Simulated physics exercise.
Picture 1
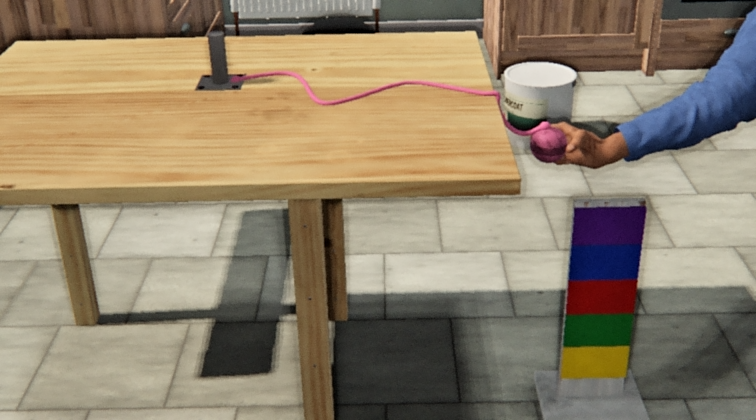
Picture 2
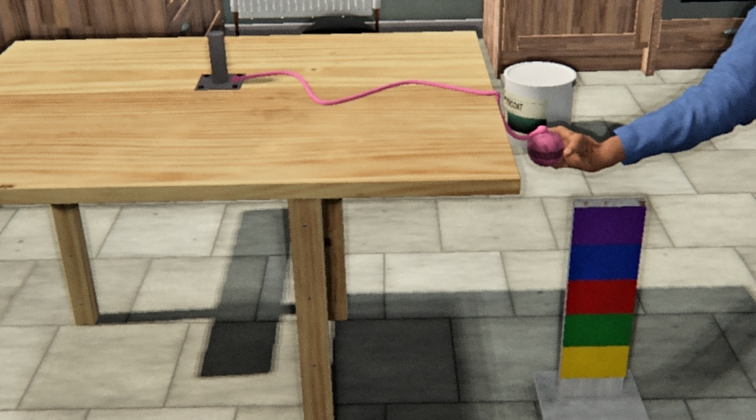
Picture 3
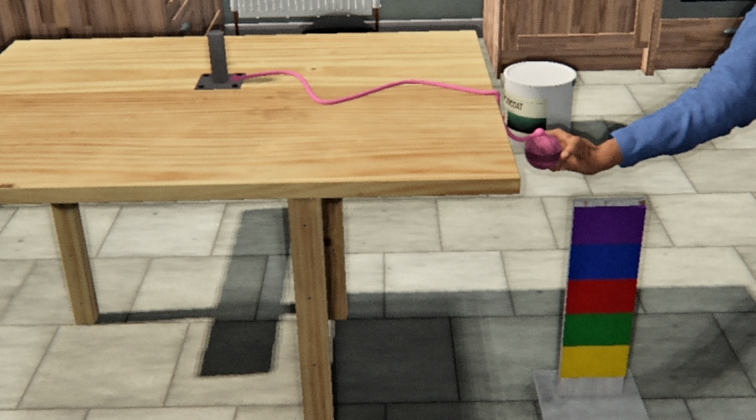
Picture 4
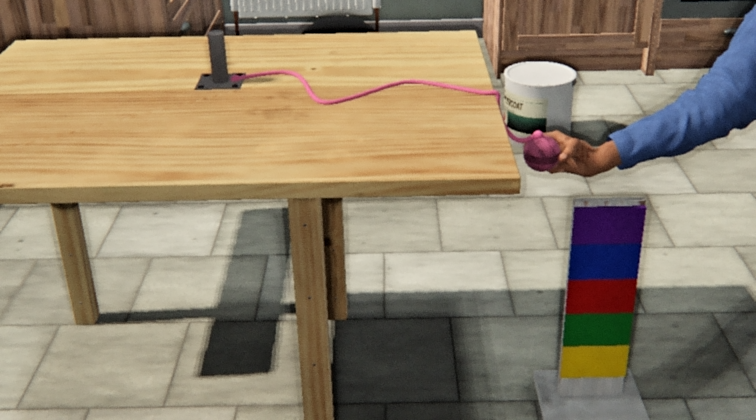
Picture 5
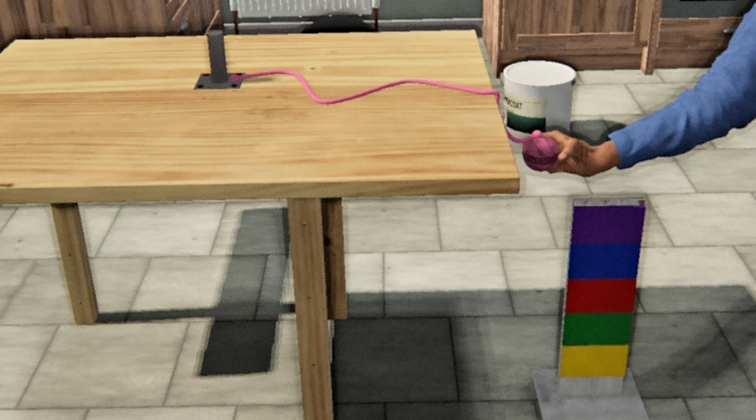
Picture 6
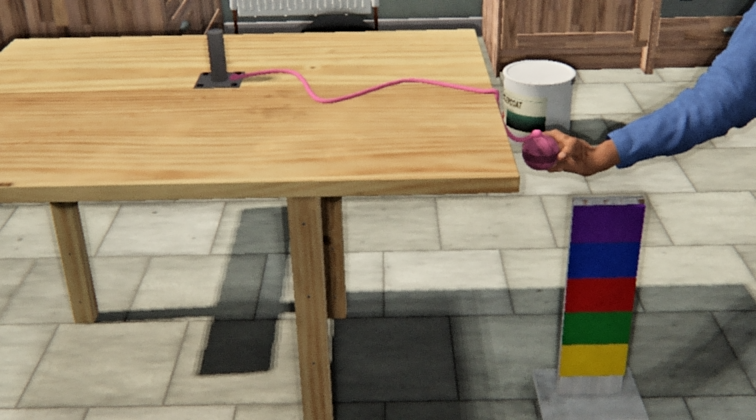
A hand in a blue sleeve, reaching in from the right, holds a pink ball just off the corner of a pale wooden table, seen from slightly above in a grey-tiled room. A slack pink lead runs from a dark bracket to the ball, near a white bucket and a board striped purple, blue, red, green and yellow. The ball and hand shift slightly left and down, then stay nearly still.
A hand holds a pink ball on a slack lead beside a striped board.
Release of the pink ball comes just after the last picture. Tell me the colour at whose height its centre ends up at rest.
It ends up level with blue.
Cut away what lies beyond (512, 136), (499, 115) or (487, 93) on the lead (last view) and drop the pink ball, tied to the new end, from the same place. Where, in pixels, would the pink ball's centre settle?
Roughly at (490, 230) for the first, (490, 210) for the second and (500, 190) for the third.
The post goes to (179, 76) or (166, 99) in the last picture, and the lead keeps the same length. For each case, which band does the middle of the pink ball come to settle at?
One after the other, purple; purple.
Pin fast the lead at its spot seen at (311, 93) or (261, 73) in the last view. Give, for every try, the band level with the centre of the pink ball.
It would be purple; blue.
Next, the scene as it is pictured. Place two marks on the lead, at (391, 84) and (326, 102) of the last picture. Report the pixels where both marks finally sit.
End: (465, 92) and then (386, 88).
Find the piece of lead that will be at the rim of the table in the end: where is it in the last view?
Roughly (421, 81).
Soon after, ball near (473, 253); level with blue.
Then, ball near (504, 257); level with blue.
At rest, ball near (493, 257); level with blue. The blue one.
